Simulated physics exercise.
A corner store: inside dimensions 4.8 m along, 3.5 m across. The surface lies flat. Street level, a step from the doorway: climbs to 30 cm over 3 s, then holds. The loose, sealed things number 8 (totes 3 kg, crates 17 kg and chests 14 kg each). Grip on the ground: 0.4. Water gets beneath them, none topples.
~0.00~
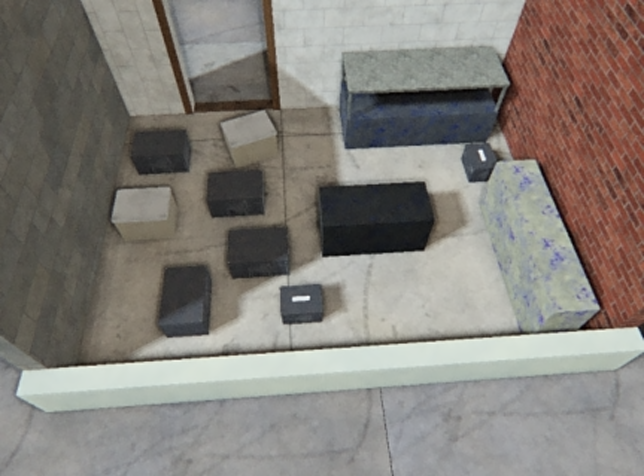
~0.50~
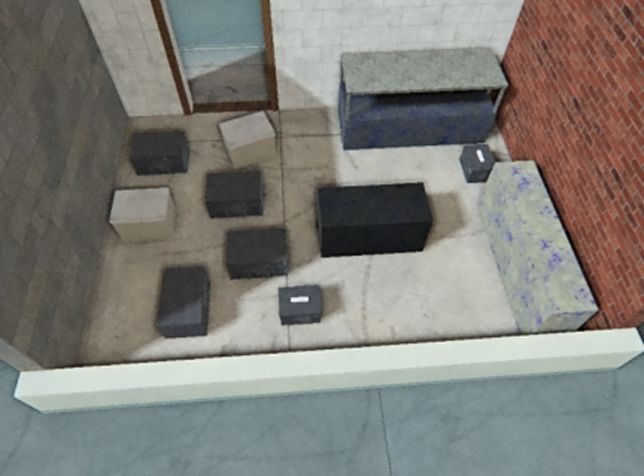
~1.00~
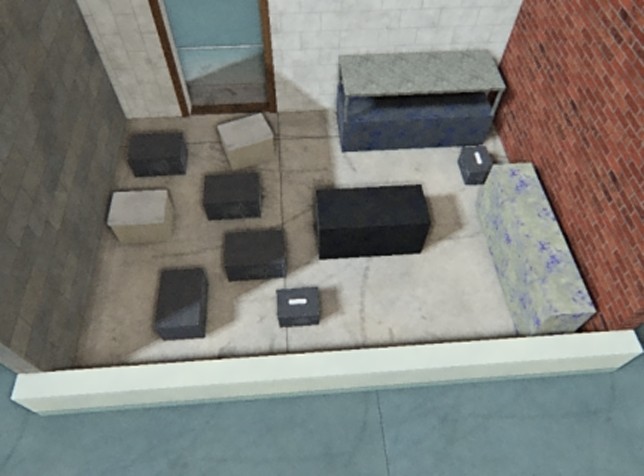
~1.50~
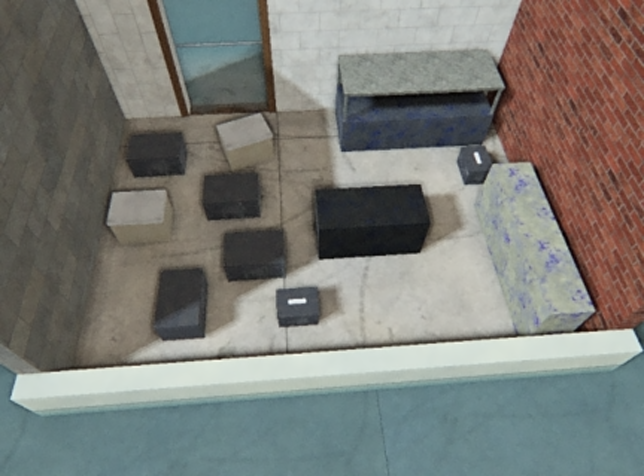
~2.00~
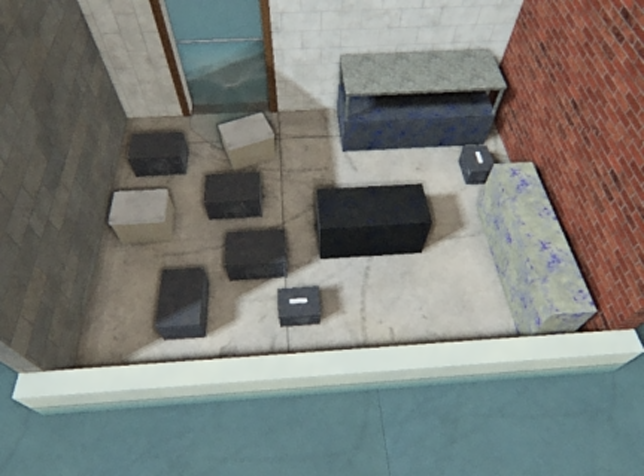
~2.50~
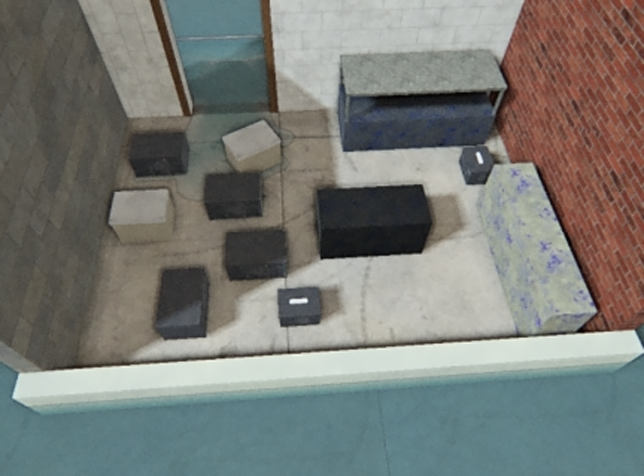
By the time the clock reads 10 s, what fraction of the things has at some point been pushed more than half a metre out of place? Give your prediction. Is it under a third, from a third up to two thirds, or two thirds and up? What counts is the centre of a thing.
Top band: Two thirds or more.
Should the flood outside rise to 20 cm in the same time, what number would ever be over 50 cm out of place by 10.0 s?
The answer would then be 7.
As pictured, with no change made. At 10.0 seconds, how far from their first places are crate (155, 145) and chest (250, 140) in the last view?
200 cm and 250 cm respectively.
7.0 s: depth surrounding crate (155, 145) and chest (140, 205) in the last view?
Depth approx. 18 cm / 19 cm.
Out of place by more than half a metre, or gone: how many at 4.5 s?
By then 4.
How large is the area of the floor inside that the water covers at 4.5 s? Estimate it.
My estimate is roughly 10.0 m2.
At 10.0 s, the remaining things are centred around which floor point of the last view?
About (394, 289).
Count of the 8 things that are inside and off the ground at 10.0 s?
Of them, 8.
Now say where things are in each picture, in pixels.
In the first picture, a chest at (248, 127), on the bottom; a tote at (482, 156), on the bottom; water covers 0.0 m2; 0 of 8 have shifted.
In the second picture, a chest at (247, 128), on the bottom; a tote at (480, 157), on the bottom; 0.0 m2 under water; 0 of 8 have shifted.
In the third picture, a chest at (245, 130), on the bottom; a tote at (478, 159), on the bottom; 0.0 m2 under water; 0 of 8 have shifted.
In the fourth picture, a chest at (244, 130) rests on the ground; a tote at (477, 158), on the bottom; water covers 0.0 m2; 0 of 8 have shifted.
In the fifth picture, a chest at (246, 129), on the bottom; a tote at (479, 158), on the bottom; water covers 0.5 m2; 0 of 8 have shifted.
In the sixth picture, a chest at (251, 138), on the bottom, 16 cm from its start; a tote at (479, 159) rests on the ground; water covers 1.1 m2; 1 of 8 have shifted.
After 3.5 s 1 of 8 are over 50 cm from their spots; 0 afloat.
After 4.5 s 4 of 8 are over 50 cm from their spots; 3 afloat.
After 7.0 s 7 of 8 are over 50 cm from their spots; 6 afloat.
After 10.0 s 7 of 8 are over 50 cm from their spots, and 7 have been at some point; 8 afloat.
